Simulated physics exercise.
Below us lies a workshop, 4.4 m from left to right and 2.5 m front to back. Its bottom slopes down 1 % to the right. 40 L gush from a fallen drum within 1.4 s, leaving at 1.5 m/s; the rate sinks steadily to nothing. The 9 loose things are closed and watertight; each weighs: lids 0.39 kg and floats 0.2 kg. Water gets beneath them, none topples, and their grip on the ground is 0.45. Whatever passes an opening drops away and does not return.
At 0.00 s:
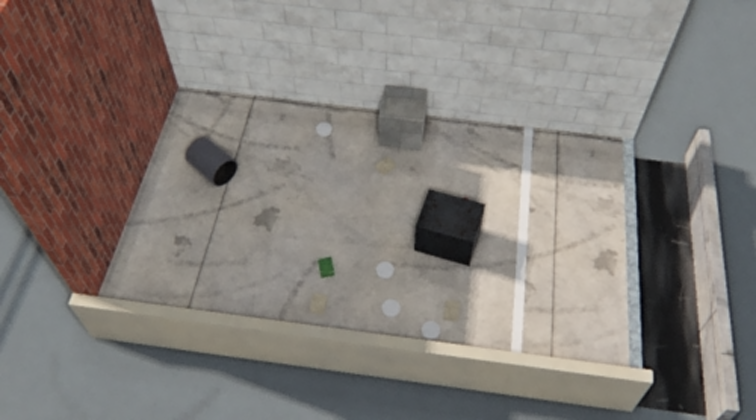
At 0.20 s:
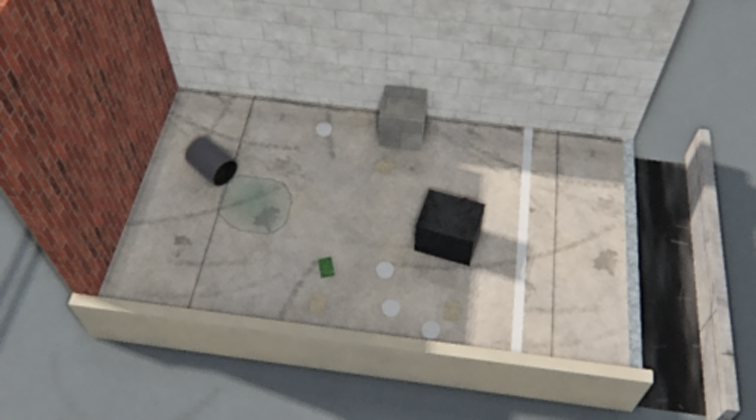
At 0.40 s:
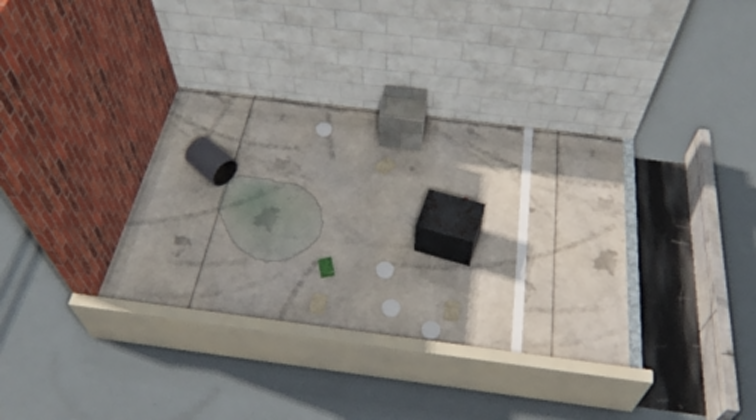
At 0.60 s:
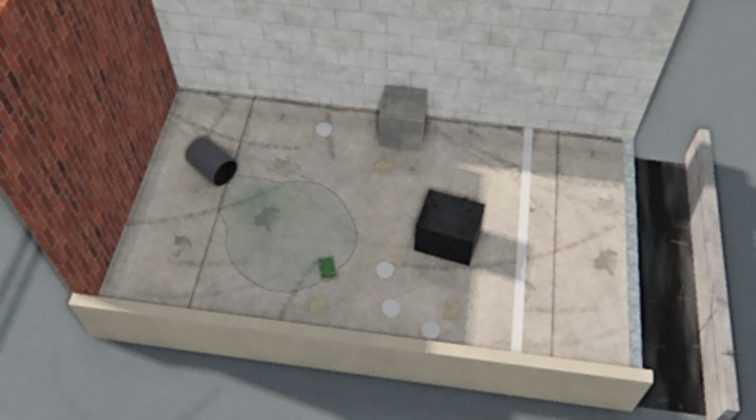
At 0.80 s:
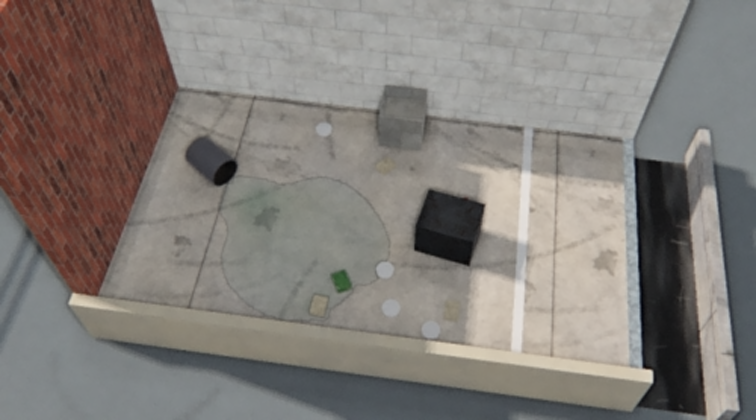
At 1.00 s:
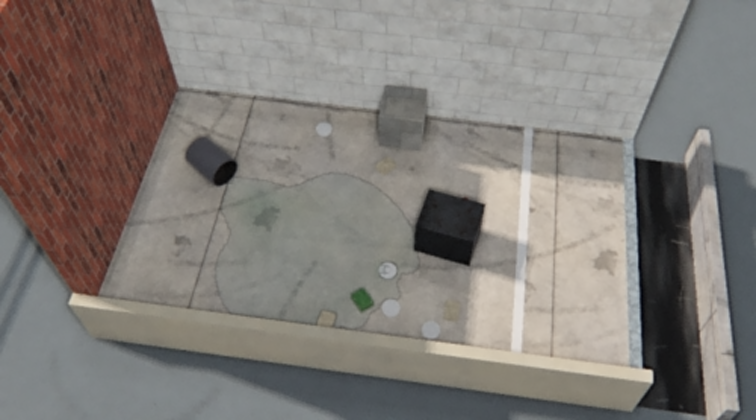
At the start, a small green object and several pale discs lie on a dry concrete floor beside a dark box. A shallow puddle appears near the tipped cylinder and spreads right and toward the low front wall. The green object then shifts right and toward that wall as the water widens.
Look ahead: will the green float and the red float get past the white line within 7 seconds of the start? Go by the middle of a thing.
Green float crosses; red float stays short.
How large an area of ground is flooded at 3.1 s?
About 3.0 m2.
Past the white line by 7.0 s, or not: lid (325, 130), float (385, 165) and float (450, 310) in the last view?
In that order: Short, not past, past.
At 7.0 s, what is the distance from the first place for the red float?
About 5 cm.
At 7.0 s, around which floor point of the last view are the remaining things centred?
Around (482, 238).
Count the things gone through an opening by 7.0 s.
3 of them.
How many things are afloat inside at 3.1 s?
I count 3.
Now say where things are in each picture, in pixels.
In the first frame, the green float at (326, 266) rests on the ground; the red float is out of sight; 0.0 m2 under water; 0 of 9 have shifted.
In the second frame, the green float at (326, 266) rests on the ground; the red float is out of sight; water covers 0.3 m2; 0 of 9 have shifted.
In the third frame, the green float at (326, 266) rests on the ground; the red float is out of sight; 0.6 m2 under water; 0 of 9 have shifted.
In the fourth frame, the green float at (327, 266) rests on the ground; the red float is out of sight; 1.0 m2 under water; 0 of 9 have shifted.
In the fifth frame, the green float at (341, 280) rests on the ground, 19 cm from its start; the red float is out of sight; 1.6 m2 under water; 1 of 9 have shifted.
In the sixth frame, the green float at (362, 298) rests on the ground, 44 cm from its start; the red float is out of sight; 2.2 m2 under water; 2 of 9 have shifted.
After 1.4 s the green float is near (393, 335), 0.9 m from its start, afloat; the red float is near (463, 205), 0.0 m from its start, aground; 0 of 9 are over the mark; 2 afloat.
After 3.1 s the green float is near (588, 362), 2.3 m from its start, afloat; the red float is near (466, 206), 0.0 m from its start, aground; 6 of 9 are over the mark; 3 afloat.
After 4.9 s the green float has gone out; the red float is near (466, 206), 0.0 m from its start, aground; 6 of 9 are over the mark; 0 afloat.
After 7.0 s the green float has gone out; the red float is near (466, 206), 0.0 m from its start, aground; 6 of 9 are over the mark; 0 afloat.
